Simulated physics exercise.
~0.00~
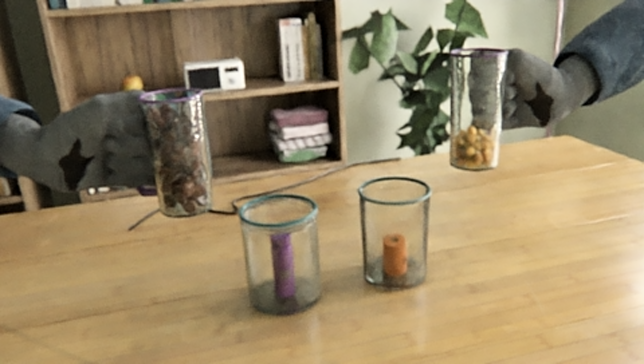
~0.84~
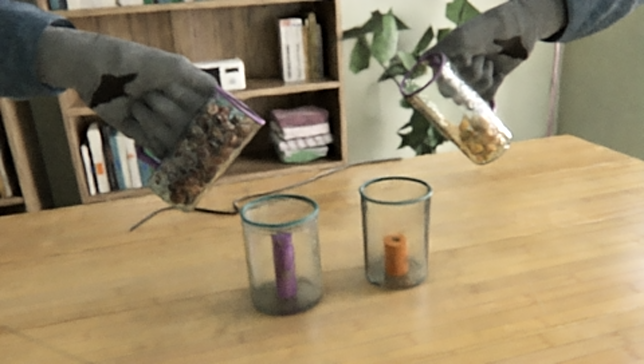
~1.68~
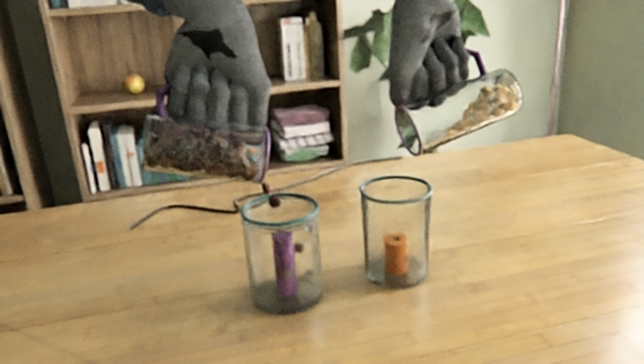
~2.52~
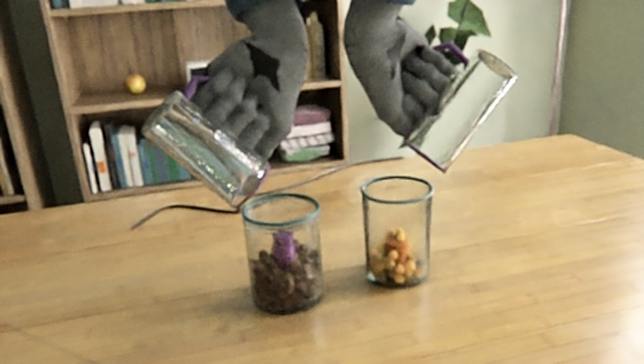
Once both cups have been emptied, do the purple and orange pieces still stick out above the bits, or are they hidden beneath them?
Both pieces still stick out, with the purple one showing above the brown bits on the left and the orange one showing above the golden bits on the right.
To begin with, two gray-gloved hands hold up clear cups over a wooden table, the left one filled with dark brown bits and the right one partly filled with golden bits. Below stand two clear glasses, a purple cylinder upright in the left and an orange one in the right. The hands tilt the cups inward until they lie on their sides and the bits start to spill. The hands then tip the cups further, emptying them into the glasses. Finally, brown bits surround the purple piece and golden bits surround the orange one, with both tops still showing.
